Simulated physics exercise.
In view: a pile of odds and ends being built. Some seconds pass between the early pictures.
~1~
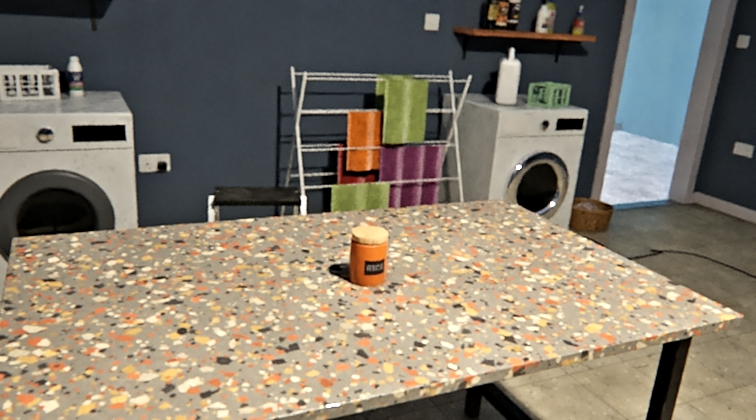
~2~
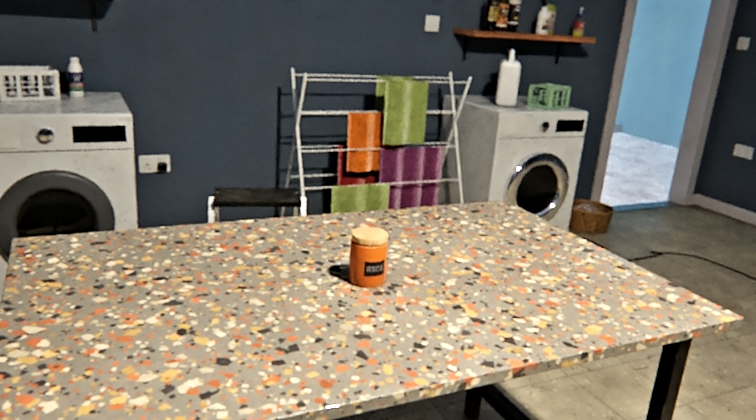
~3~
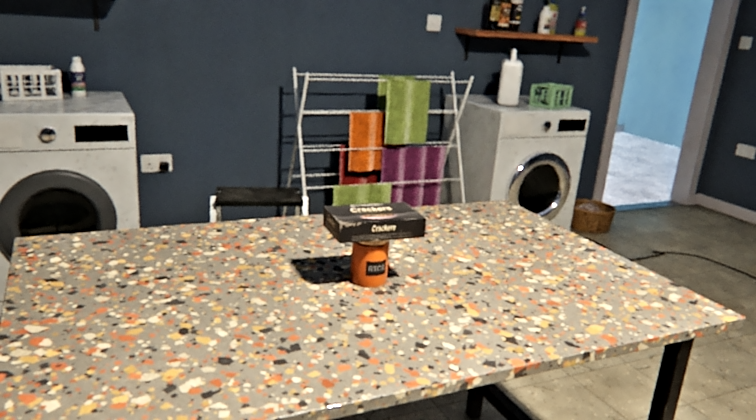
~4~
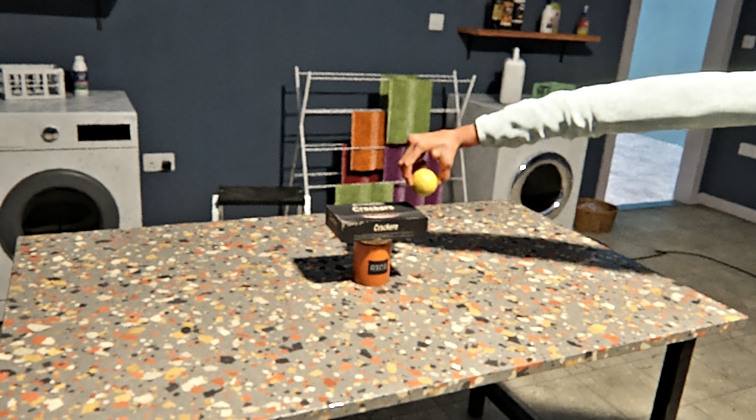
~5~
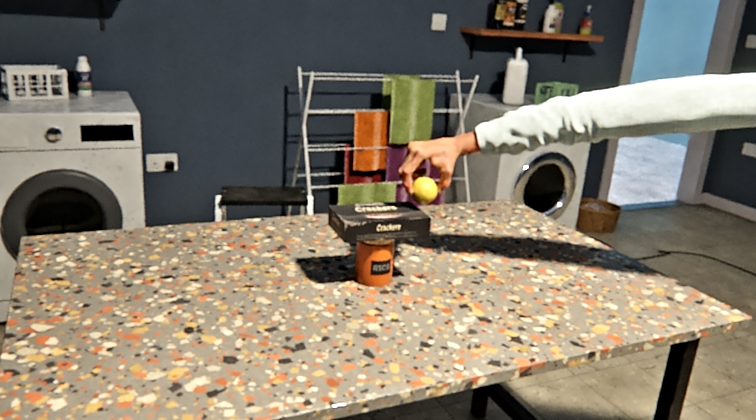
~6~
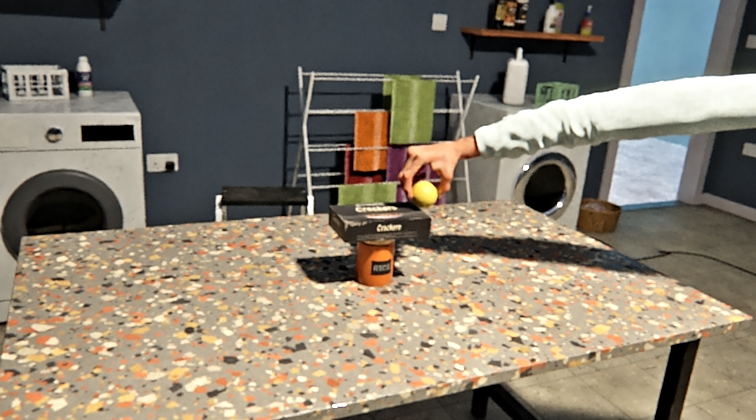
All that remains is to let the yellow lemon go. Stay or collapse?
In the end the pile comes apart.
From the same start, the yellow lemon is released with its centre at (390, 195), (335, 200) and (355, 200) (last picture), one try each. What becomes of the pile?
First try: It keeps its balance; second try: It loses its balance; third try: It stays up.
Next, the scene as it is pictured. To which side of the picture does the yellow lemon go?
It goes to the right.
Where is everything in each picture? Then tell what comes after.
In the first picture, the last thing is not in view yet; orange jar (368, 256).
In the second picture, the last thing is not in view yet; orange jar (368, 257).
In the third picture, the last thing is not in view yet; orange jar (370, 256).
In the fourth picture, on its way; yellow lemon (424, 183); orange jar (372, 256).
In the fifth picture, on its way; yellow lemon (424, 191); orange jar (375, 256).
In the sixth picture, set down, still held; yellow lemon (424, 195); orange jar (375, 256).
Then, 0.30 s later than the last frame, yellow lemon moved a little near (431, 203); black packet tilted by 11°.
Then, 0.40 s later than the last frame, yellow lemon now fallen.
Then, 0.50 s later than the last frame, things are still on the move.
When it is over, fallen, yellow lemon; the other 2 as before. End places, in pixels of the last picture, yellow lemon near (449, 258). The pile gives way.
